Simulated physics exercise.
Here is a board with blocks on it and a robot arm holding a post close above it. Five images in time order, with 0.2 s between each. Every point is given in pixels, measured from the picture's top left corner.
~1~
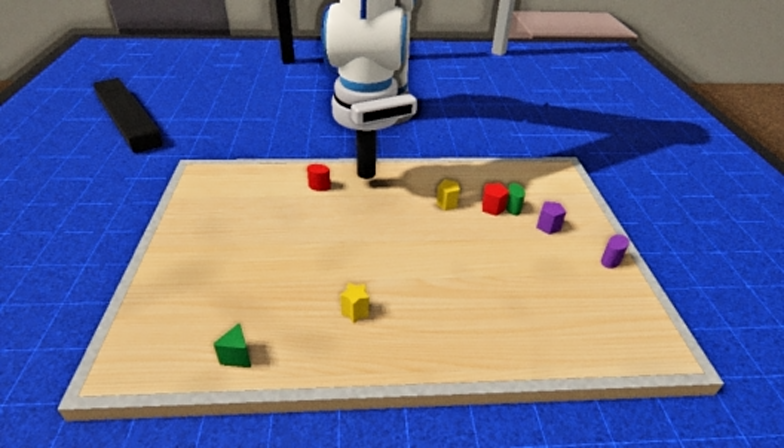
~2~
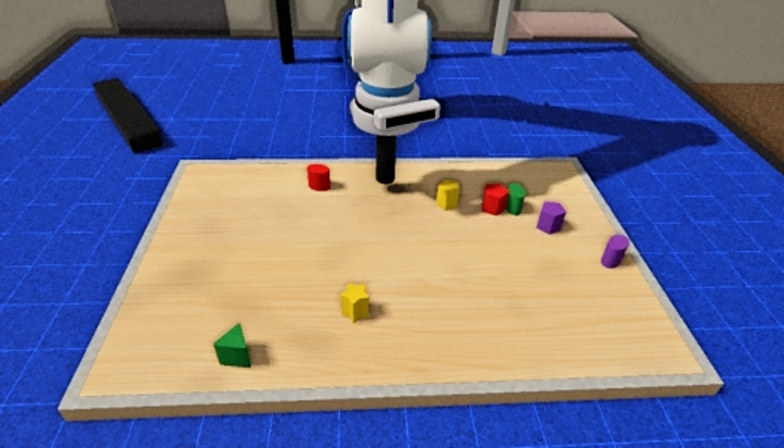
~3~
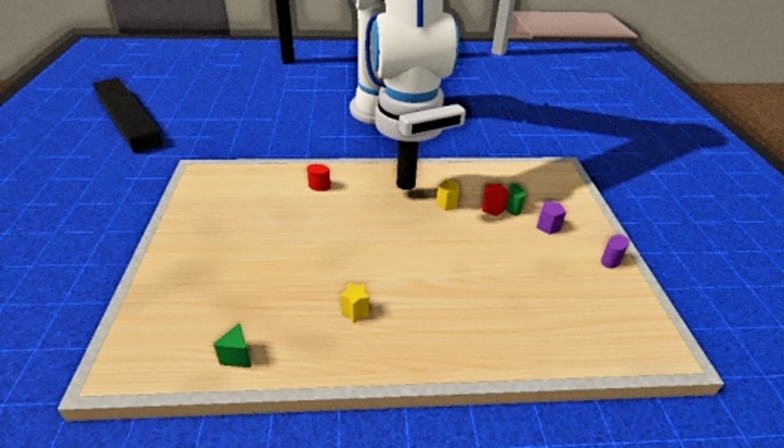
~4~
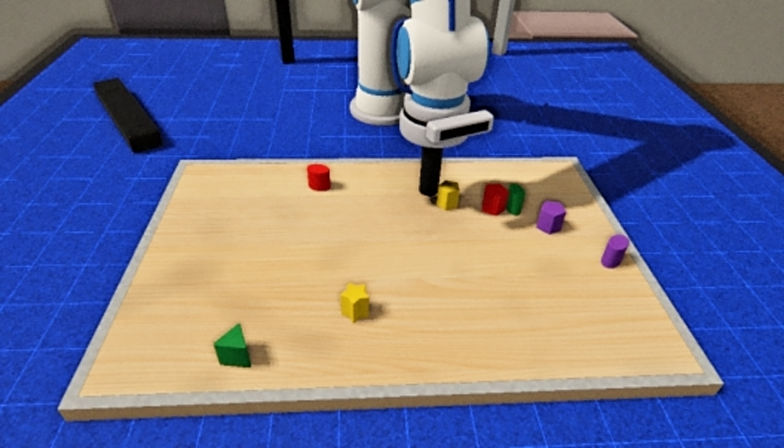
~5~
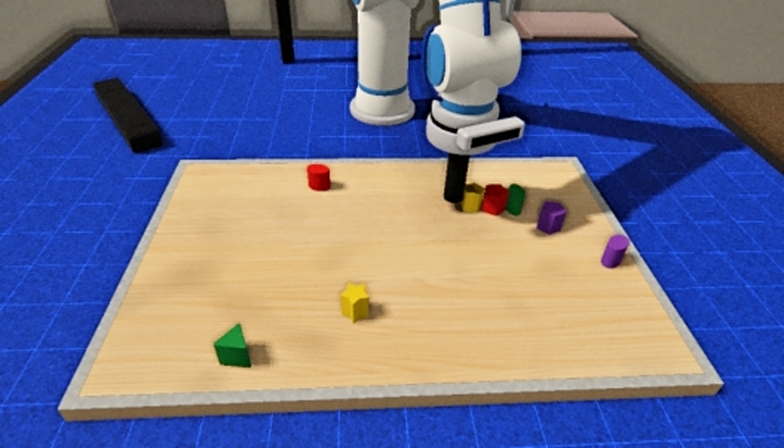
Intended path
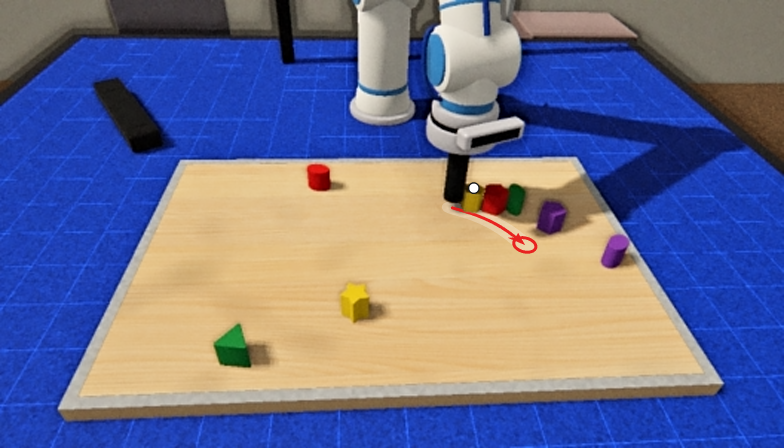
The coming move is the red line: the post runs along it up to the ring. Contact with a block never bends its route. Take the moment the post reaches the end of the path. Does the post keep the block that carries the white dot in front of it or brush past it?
Fallen away.
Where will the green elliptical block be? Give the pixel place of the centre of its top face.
Around (541, 187).
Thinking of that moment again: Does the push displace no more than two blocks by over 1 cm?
No - that is not the case.
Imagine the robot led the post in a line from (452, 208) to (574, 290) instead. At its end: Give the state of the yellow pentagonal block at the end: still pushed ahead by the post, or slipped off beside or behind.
The block gets away.
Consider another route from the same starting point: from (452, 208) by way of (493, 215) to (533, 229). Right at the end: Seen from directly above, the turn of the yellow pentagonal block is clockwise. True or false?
It is false.
The drawn path runs from (452, 208) over (479, 216) and (503, 228) to (525, 245); the dot is on the yellow pentagonal block.
On the path given first. One third of the way, post at (481, 206); yellow pentagonal block at (499, 193), turned 25° anticlockwise; red pentagonal block at (519, 192); green elliptical block at (535, 188), turned 30° anticlockwise.
Two thirds of the way, post at (506, 219); yellow pentagonal block at (510, 196), turned 40° anticlockwise; red pentagonal block at (528, 192), turned 20° anticlockwise; green elliptical block at (541, 187), turned 45° anticlockwise.
At the end, post at (528, 234); yellow pentagonal block at (510, 196), turned 40° anticlockwise; red pentagonal block at (528, 192), turned 20° anticlockwise; green elliptical block at (541, 187), turned 45° anticlockwise; purple pentagonal block not moved.
